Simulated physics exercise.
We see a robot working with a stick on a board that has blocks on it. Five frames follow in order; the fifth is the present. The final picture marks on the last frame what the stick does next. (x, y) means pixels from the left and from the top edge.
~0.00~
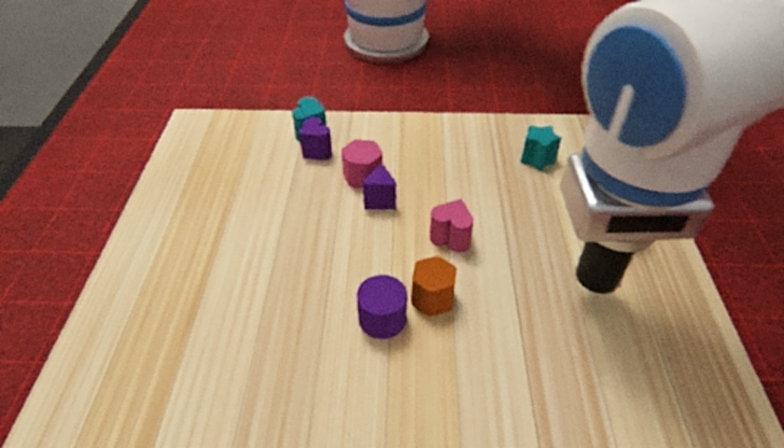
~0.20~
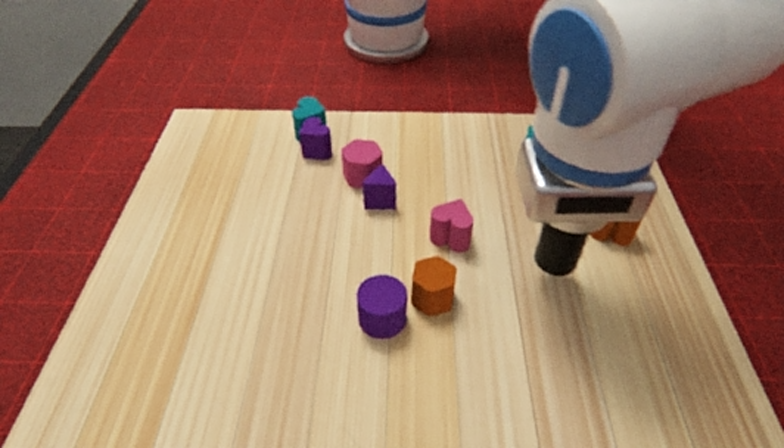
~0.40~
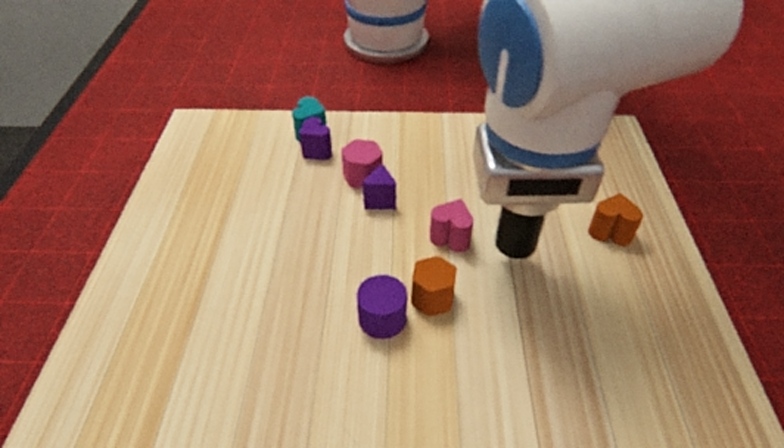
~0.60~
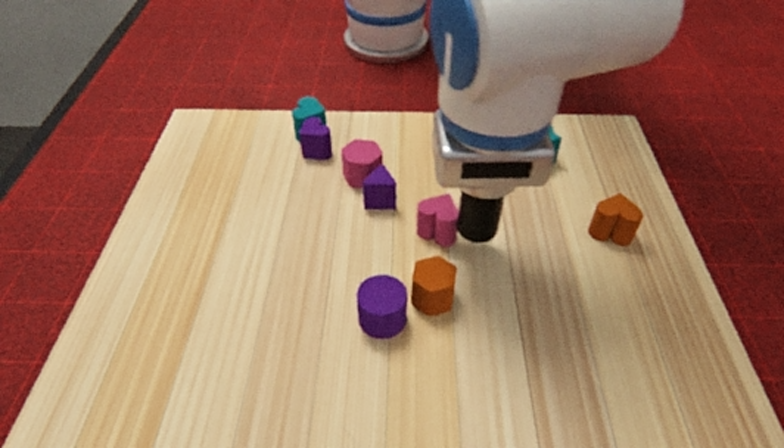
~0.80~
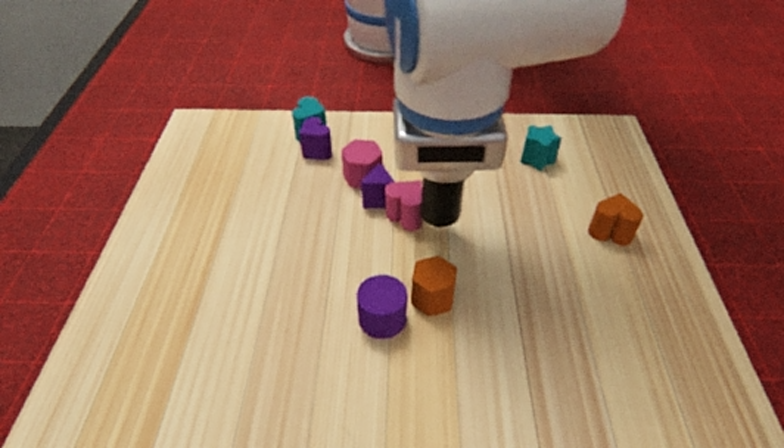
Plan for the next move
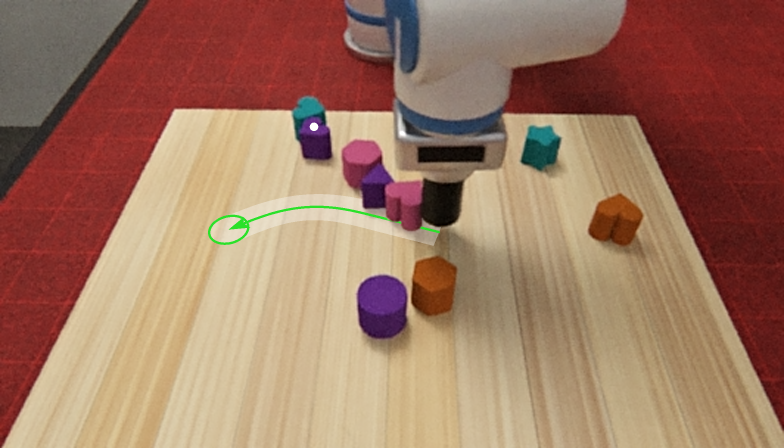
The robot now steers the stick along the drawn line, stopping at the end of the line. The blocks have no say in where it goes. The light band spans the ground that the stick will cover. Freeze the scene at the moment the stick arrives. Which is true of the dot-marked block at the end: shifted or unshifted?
Here the dot-marked block stays on its spot.
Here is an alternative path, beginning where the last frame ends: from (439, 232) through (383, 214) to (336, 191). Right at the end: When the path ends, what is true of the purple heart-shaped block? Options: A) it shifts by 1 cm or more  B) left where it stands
(B)
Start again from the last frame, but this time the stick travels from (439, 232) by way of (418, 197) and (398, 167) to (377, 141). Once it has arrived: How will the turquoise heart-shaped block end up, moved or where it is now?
Stays where it is.
Drawn move, from (439, 232) over (369, 215) and (299, 208) to (229, 229); the dot is on the purple heart-shaped block.
What follows on the original path. One third of the way, stick (368, 196); pink hexagonal block (357, 144); purple triangular block (362, 164), turned 35° clockwise; pink heart-shaped block (337, 180), turned 30° clockwise.
Two thirds of the way, stick (295, 190); pink hexagonal block (358, 143); purple triangular block (360, 162), turned 55° clockwise; pink heart-shaped block (271, 168), turned 50° clockwise.
At the end, stick (223, 211); turquoise heart-shaped block still; purple heart-shaped block still; pink hexagonal block (358, 143); purple triangular block (360, 162), turned 55° clockwise; pink heart-shaped block (261, 166), turned 75° clockwise.
